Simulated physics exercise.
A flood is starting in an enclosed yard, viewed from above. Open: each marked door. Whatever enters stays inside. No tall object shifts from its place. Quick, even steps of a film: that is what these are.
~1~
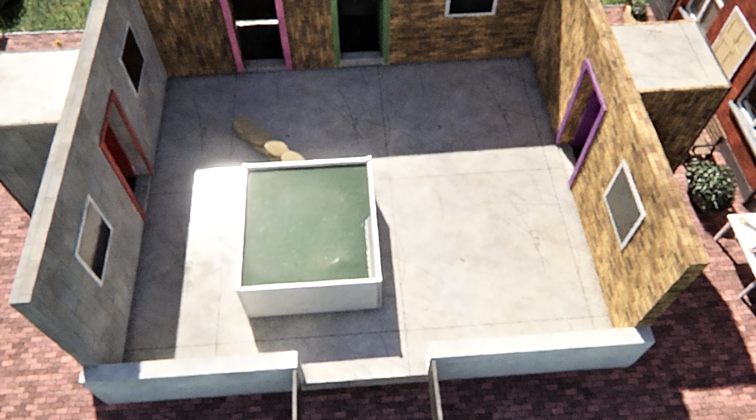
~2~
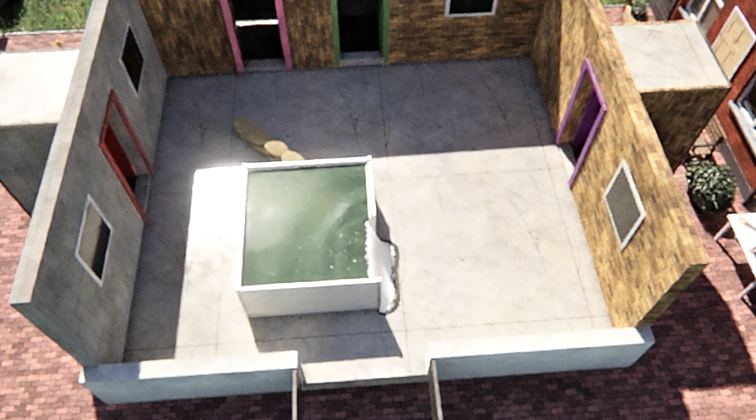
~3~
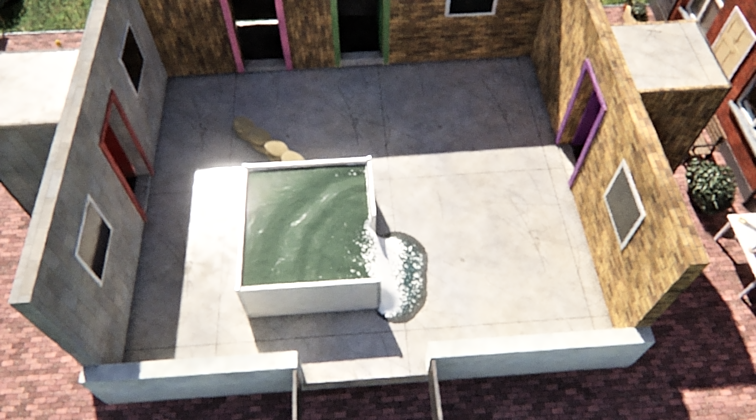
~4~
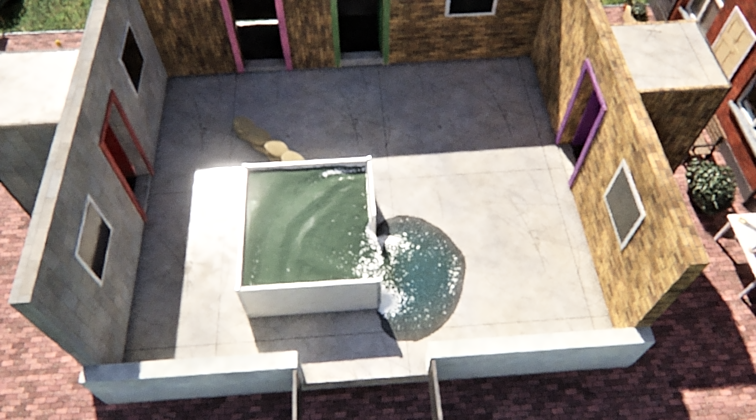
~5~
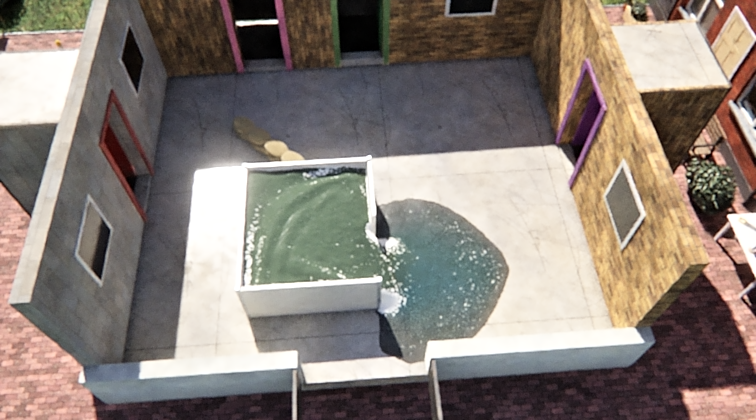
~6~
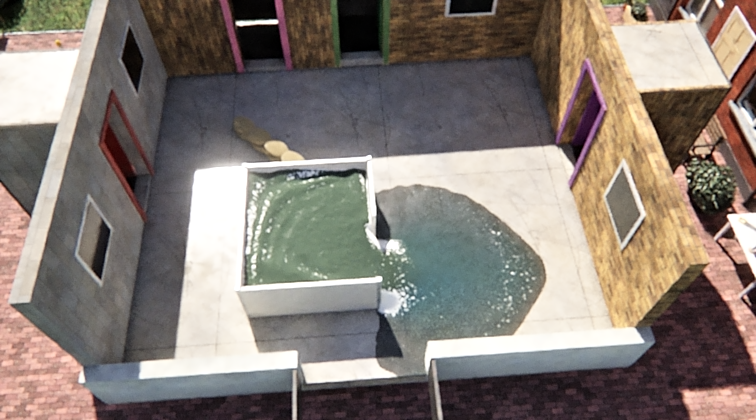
Green water pouring through a gap in the right side of a white open tank, spreading rightward across a walled yard's pale floor.
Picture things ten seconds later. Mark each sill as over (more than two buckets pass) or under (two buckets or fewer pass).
The pink door is under, the red door is under, the green door is under, the purple door is over.
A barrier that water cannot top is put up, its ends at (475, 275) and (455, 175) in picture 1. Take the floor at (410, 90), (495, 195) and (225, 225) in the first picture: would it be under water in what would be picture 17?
Taking the points in order, they are inundated, high and dry and high and dry.
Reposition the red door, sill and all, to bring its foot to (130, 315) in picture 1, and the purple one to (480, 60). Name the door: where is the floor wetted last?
That would be the red-painted one.
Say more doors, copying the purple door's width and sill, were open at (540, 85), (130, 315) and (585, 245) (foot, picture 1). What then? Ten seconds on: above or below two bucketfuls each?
In order: Exceeds it, falls short, exceeds it.
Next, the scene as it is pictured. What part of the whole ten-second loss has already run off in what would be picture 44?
Roughly 60 %.
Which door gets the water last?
My answer: The red-painted one.
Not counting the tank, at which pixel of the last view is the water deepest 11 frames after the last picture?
Somewhere around (604, 334).
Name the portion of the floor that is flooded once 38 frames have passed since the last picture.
Roughly 65 %.
A moment on, water covers 25 % of the floor; the pink door not reached, the red door not reached, the green door not reached, the purple door not reached.
Next, water covers 30 % of the floor; the pink door not reached, the red door not reached, the green door not reached, the purple door over two buckets in.
Then, water covers 35 % of the floor; the pink door not reached, the red door not reached, the green door not reached, the purple door far over two buckets in.
Later, water covers 65 % of the floor; the pink door wet at the sill, nothing in, the red door not reached, the green door wet at the sill, nothing in, the purple door far over two buckets in.
In the end, water covers 95 % of the floor; the pink door wet at the sill, nothing in, the red door wet at the sill, nothing in, the green door wet at the sill, nothing in, the purple door far over two buckets in.
